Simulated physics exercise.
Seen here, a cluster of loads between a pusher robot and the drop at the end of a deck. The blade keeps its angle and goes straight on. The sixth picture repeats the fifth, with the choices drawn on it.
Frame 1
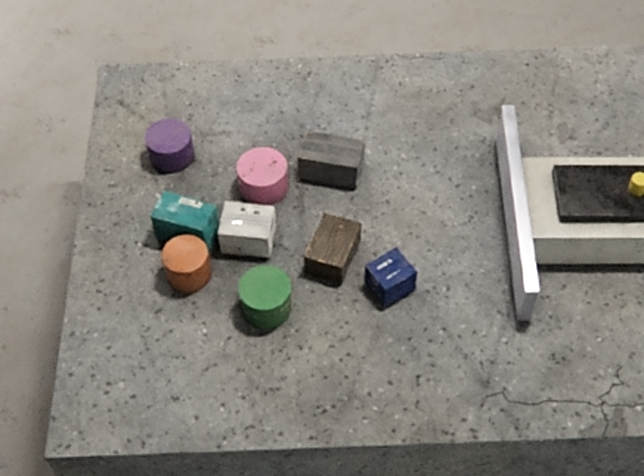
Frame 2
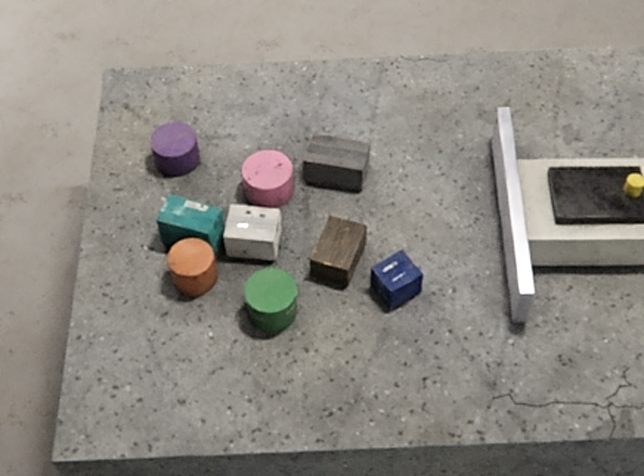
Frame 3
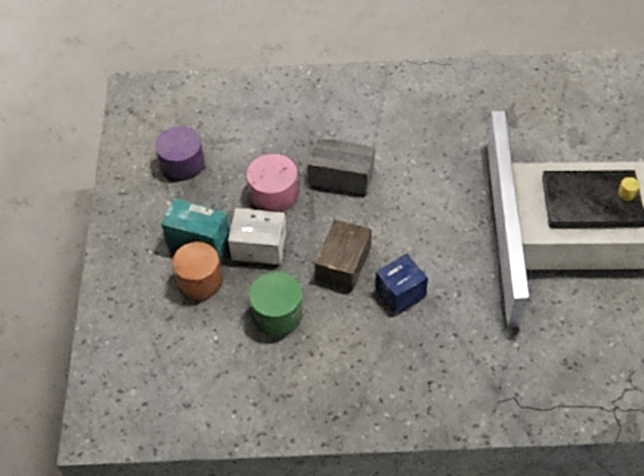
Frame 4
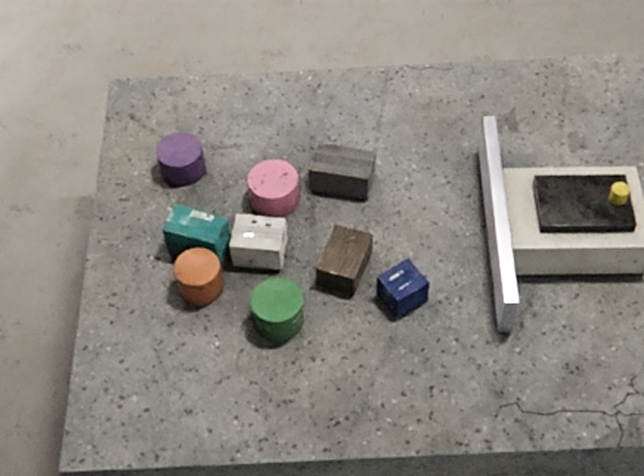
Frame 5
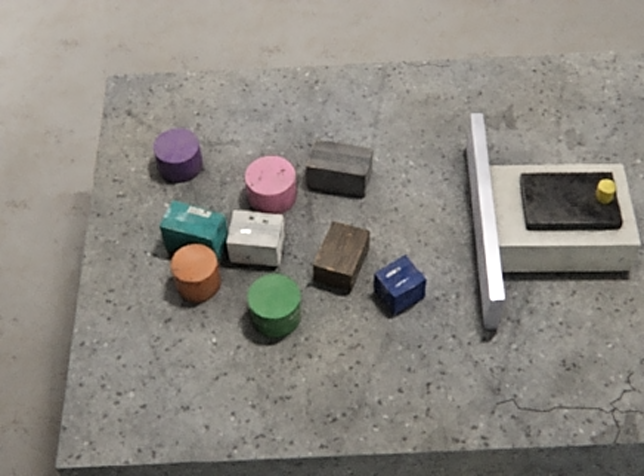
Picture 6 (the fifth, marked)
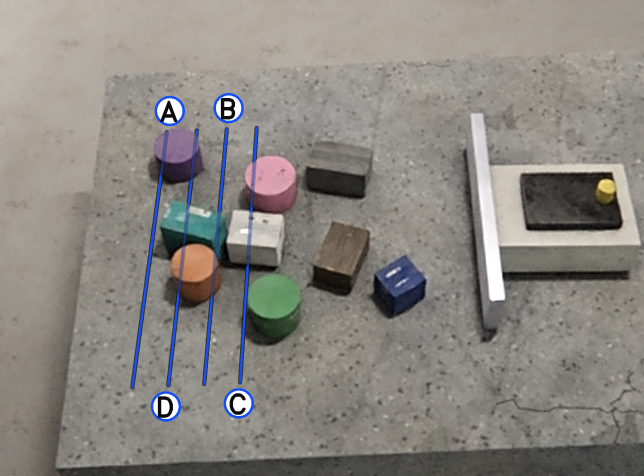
On a speckled grey slab, a flat-fronted pusher slides slightly left toward scattered coloured blocks.
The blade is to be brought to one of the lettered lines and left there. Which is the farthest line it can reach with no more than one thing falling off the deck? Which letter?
No second one falls up to D.
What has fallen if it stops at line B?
It is the turquoise parcel.
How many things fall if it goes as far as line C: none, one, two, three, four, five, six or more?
In all, none.
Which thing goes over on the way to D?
It is the turquoise parcel.
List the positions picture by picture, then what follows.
Black crate (333, 248); turquoise parcel (186, 223); grey parcel (332, 160), in the first frame.
Robot (592, 194); purple canister (175, 149), in the second frame.
Robot (586, 197); blue parcel (401, 283), in the third frame.
Robot (576, 202); orange canister (199, 276), in the fourth frame.
Robot (563, 200); black crate (342, 256); turquoise parcel (195, 232); grey parcel (340, 168), in the fifth frame.
On the marked copy, A at (151, 248); B at (217, 245); C at (249, 244); D at (184, 247).
Following D. Soon after the start, robot (453, 205); blue parcel (347, 282); grey parcel (336, 169).
Later, robot (341, 210); turquoise parcel (127, 236); pink canister (180, 190).
In the end, robot (258, 213); turquoise parcel over the edge; pink canister (102, 193); one fallen.
As for the rest, A drops three; B is within the limit but short; C is within the limit but short.
